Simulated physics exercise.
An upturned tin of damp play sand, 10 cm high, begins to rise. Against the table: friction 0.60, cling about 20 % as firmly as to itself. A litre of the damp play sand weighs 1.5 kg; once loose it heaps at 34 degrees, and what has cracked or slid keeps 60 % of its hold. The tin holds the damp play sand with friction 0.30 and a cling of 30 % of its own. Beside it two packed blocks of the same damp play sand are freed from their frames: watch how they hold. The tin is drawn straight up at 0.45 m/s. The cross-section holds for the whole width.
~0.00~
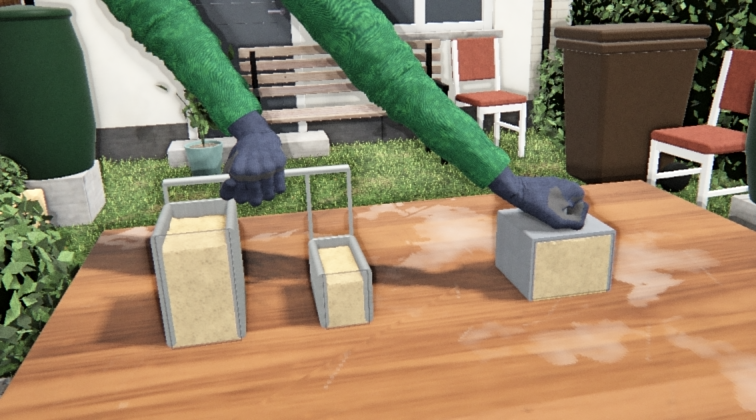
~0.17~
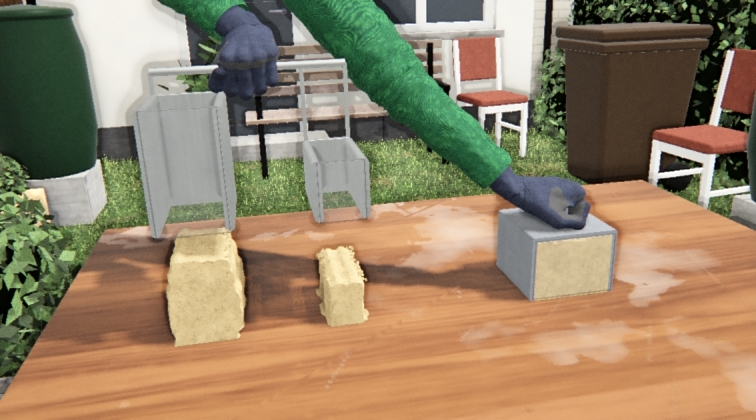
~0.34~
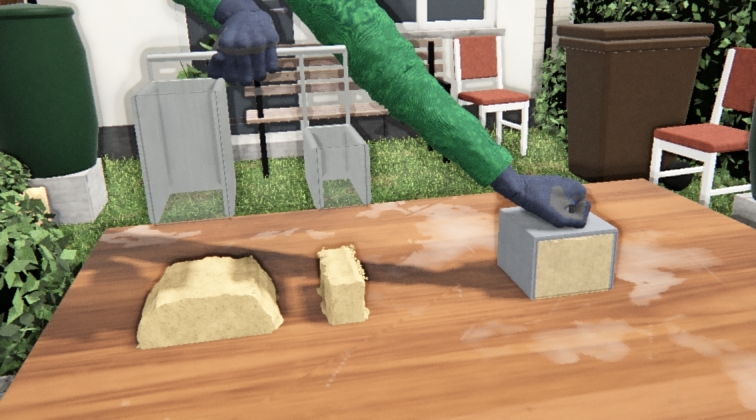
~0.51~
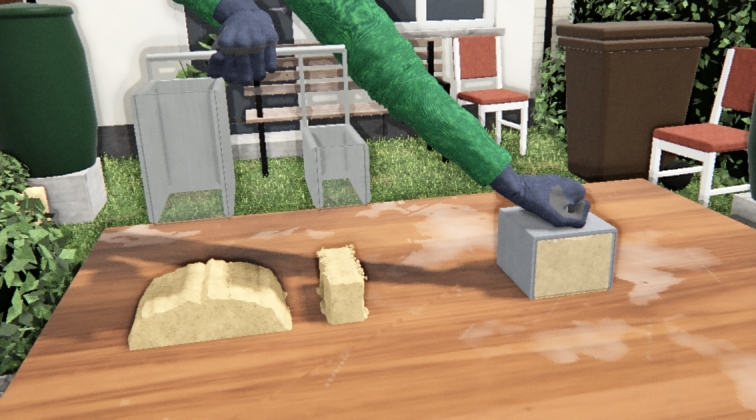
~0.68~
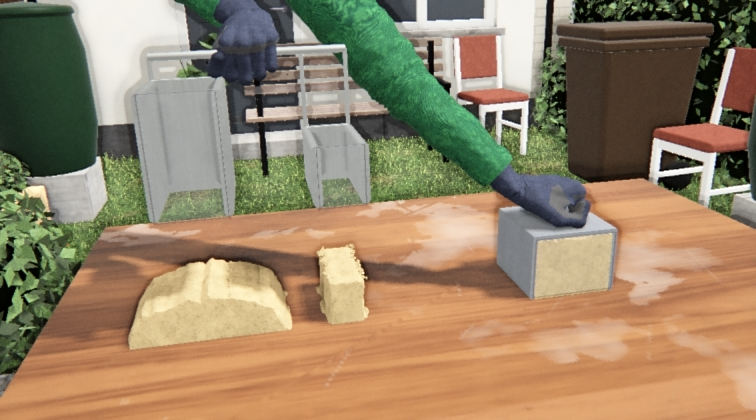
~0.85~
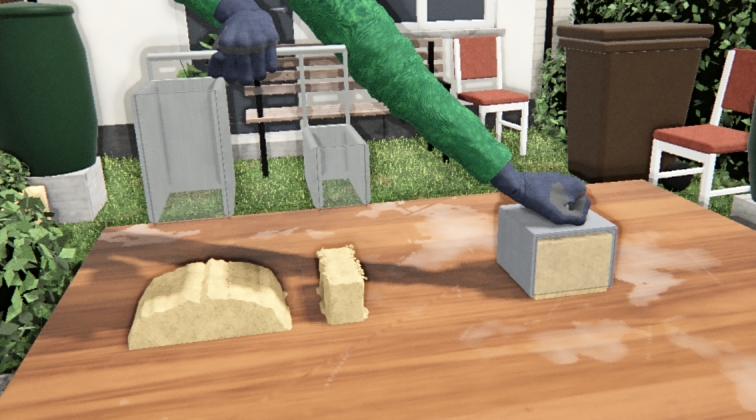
On a garden table, a lifted mold frees two sand blocks and the taller slumps.
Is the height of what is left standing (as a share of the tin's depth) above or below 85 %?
It comes out below 85 %.
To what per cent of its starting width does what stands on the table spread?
Some 220 %.
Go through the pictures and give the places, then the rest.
In the first frame, top corner of the tin at (611, 235), not yet moved; highest point of the damp play sand at (610, 237); test blocks 15 cm, 7.3 cm high (left to right).
In the second frame, top corner of the tin at (613, 235), not yet moved; highest point of the damp play sand at (612, 237); test blocks 13 cm, 7.3 cm high (left to right).
In the third frame, top corner of the tin at (613, 234), not yet moved; highest point of the damp play sand at (612, 236); test blocks 7.8 cm, 7.3 cm high (left to right).
In the fourth frame, top corner of the tin at (613, 233), not yet moved; highest point of the damp play sand at (612, 235); test blocks 7.3 cm, 7.2 cm high (left to right).
In the fifth frame, top corner of the tin at (613, 233), not yet moved; highest point of the damp play sand at (612, 235); test blocks 7.3 cm, 7.2 cm high (left to right).
In the sixth frame, top corner of the tin at (613, 231), moved 6 mm; highest point of the damp play sand at (607, 237); test blocks 7.3 cm, 7.2 cm high (left to right).
By 1.04 s, the tin is up by 8.5 cm.
By 1.25 s, the tin is up by 18 cm; what stands on the table is 78 % of the tin's depth.
By 1.47 s, the tin is up by 22 cm; what stands on the table is 69 % of the tin's depth.
By 1.69 s, the tin is up by 22 cm; what stands on the table is 69 % of the tin's depth.
By 1.79 s, at the end, the tin is up by 22 cm; what stands on the table is 69 % of the tin's depth.
